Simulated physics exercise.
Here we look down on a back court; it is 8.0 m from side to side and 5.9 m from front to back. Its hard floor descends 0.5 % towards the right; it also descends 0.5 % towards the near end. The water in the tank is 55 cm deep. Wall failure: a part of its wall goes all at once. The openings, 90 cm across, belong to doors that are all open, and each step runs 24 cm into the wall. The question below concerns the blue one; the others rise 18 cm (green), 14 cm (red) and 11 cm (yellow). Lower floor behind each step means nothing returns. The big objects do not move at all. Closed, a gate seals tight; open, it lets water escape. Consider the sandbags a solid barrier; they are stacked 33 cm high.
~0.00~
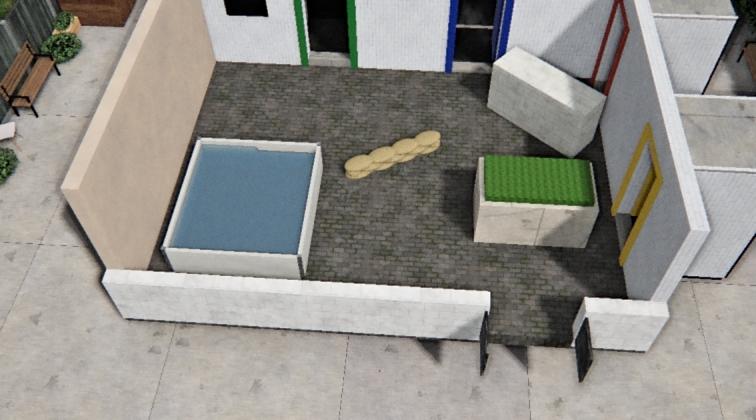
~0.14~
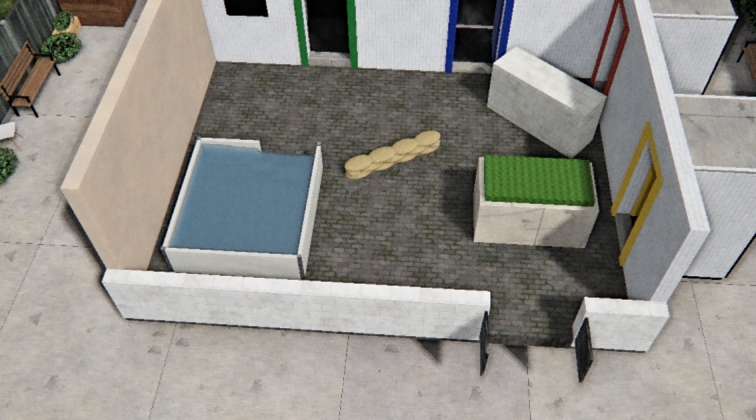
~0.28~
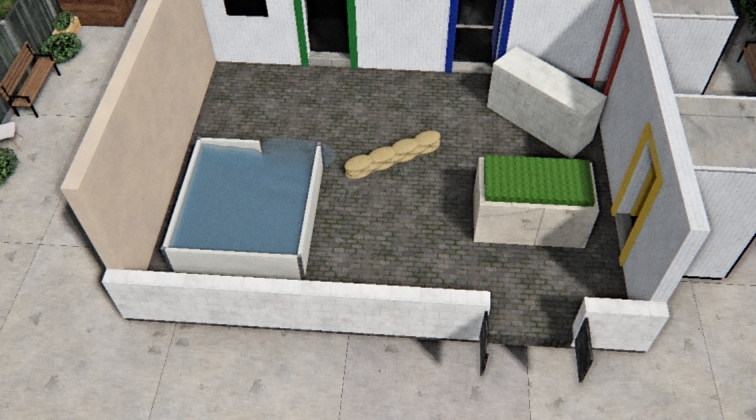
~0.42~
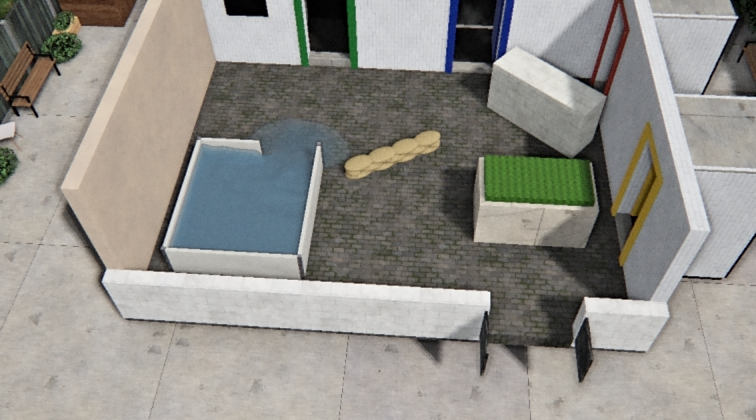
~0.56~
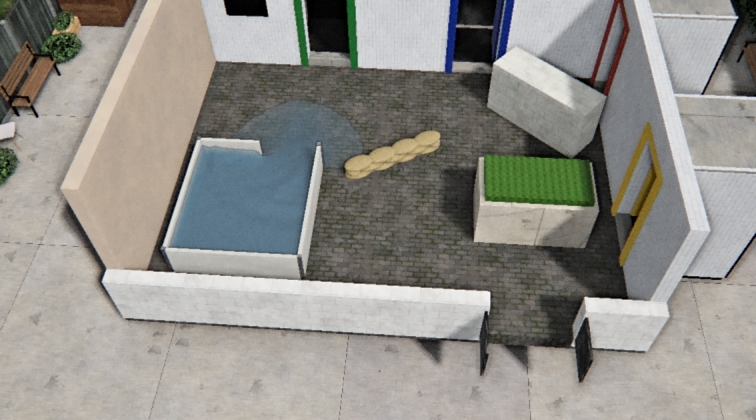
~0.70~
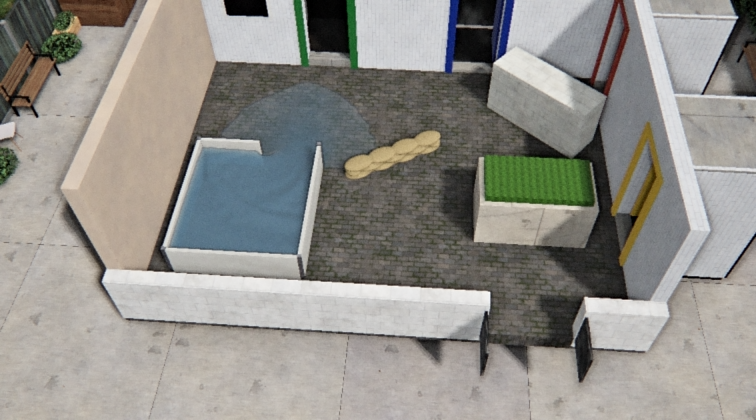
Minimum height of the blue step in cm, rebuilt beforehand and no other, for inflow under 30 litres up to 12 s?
9 cm.
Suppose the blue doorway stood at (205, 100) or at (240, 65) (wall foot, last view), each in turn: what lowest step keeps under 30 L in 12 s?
Roughly 7.0 cm, then roughly 14.0 cm.
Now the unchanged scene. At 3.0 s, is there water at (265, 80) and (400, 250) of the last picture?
First soaked, then untouched.
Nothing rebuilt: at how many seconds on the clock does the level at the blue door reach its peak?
6.5 s.
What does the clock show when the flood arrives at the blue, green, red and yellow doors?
Blue at 2.2 s, green at 0.9 s, red at 3.2 s and yellow at 5.5 s.
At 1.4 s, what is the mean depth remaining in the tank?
The mean depth is about 43 cm.
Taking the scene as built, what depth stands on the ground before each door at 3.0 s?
Lab note, cm: Blue 10; green 23; red 0; yellow 0.
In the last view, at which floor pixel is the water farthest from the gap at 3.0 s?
Look about (572, 81) in the last picture.
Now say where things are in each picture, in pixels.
Still water, 55 cm deep, in the tank at (247, 197); the blue door at (478, 34) is dry, in the first picture.
The front is at a hidden place, 0.3 m from the gap on the far side; 0.2 m2 of floor is wet, 55 cm left at the back, in the second picture.
Water pours out on the far side and has run 0.7 m, to (274, 140); about 9 cm deep outside, 55 cm at the back, in the third picture.
The front is at (287, 121), 1.2 m from the gap on the far side; 1.7 m2 of floor is wet, 55 cm left at the back, in the fourth picture.
The front is at (303, 102), 1.8 m from the gap on the far side; 2.8 m2 of floor is wet, 55 cm left at the back, in the fifth picture.
Water pours out on the far side and has run 2.2 m, to (301, 86); about 4 cm deep outside, 55 cm at the back; 2.8 m in a straight line remain to the blue door at (478, 34), in the sixth picture.
After 1.4 s water covers 20 % of the floor, deepest (28 cm) near (308, 158); it has not reached the blue door.
After 3.0 s water covers 35 % of the floor, deepest (28 cm) near (216, 65); 10 cm at the blue door, 0 litres in over its 8 cm step.
After 12.0 s water covers 95 % of the floor, deepest (15 cm) near (579, 131); 10 cm at the blue door, 46 litres in over its 8 cm step.
At the blue door as built, the water arrived by 2.2 s and peaked near 12 cm at 6.6 s.
With a step of 7.5 cm, 54 litres would have come in within the 12 s; with 10 cm, 20 litres. So under 30 litres takes about 9 cm.
